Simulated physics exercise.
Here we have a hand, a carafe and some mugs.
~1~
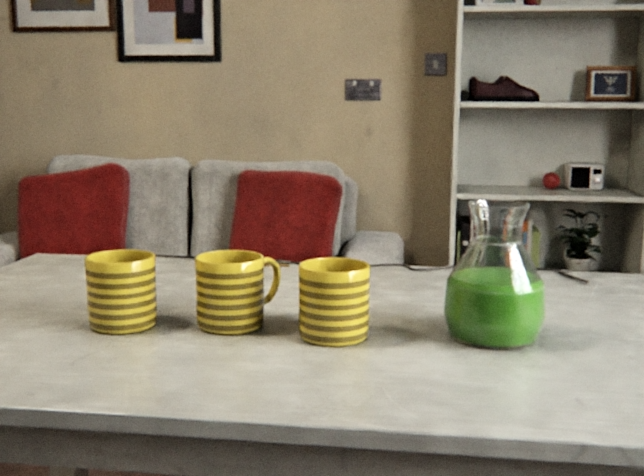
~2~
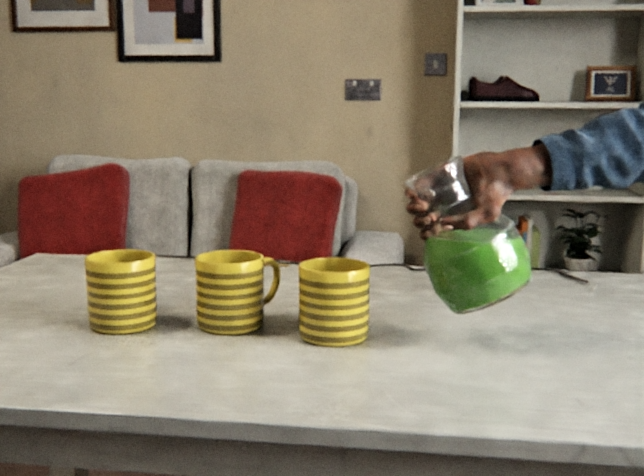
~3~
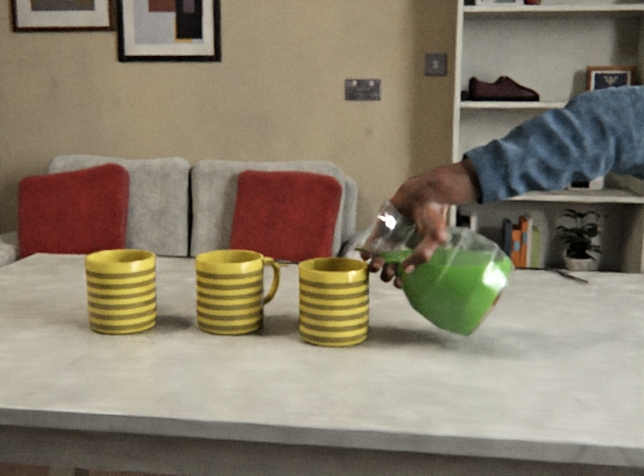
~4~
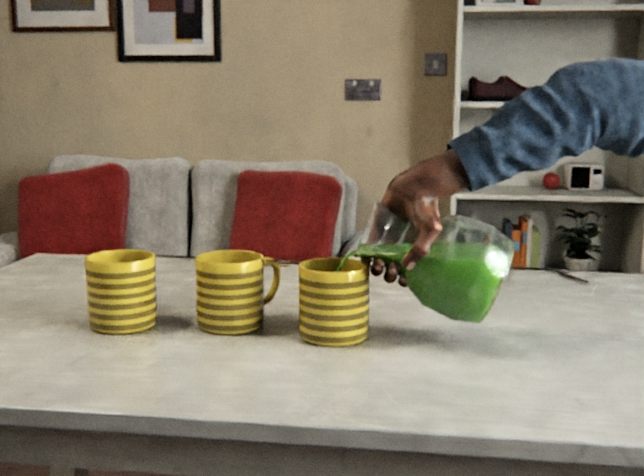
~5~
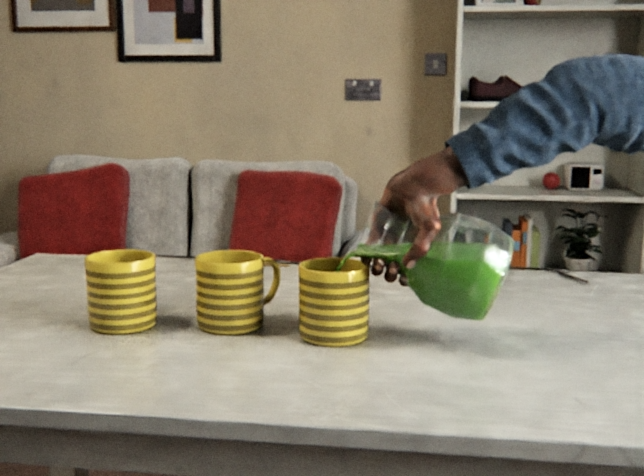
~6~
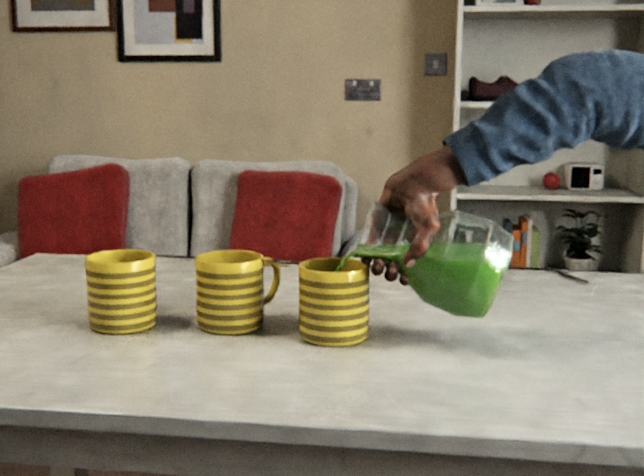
At the start, three yellow striped mugs stand on a pale table to the left of a glass carafe of green liquid. A hand in a blue sleeve lifts the carafe, tilts it and brings it left to the rightmost mug. Green liquid then streams into that mug as the hand stays nearly still.
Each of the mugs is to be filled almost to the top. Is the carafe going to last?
The green juice falls short.
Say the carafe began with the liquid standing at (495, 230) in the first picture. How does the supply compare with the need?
Verdict: Runs out.
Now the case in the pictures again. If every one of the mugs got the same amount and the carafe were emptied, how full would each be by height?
I make it 55 per cent.
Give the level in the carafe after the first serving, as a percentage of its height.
Close to 20 %.
Soon after, the first is about half full.
Later, the first is done and the carafe has about half of its load.
In the end, the carafe is empty with one filled and the next at about three quarters of a serving.
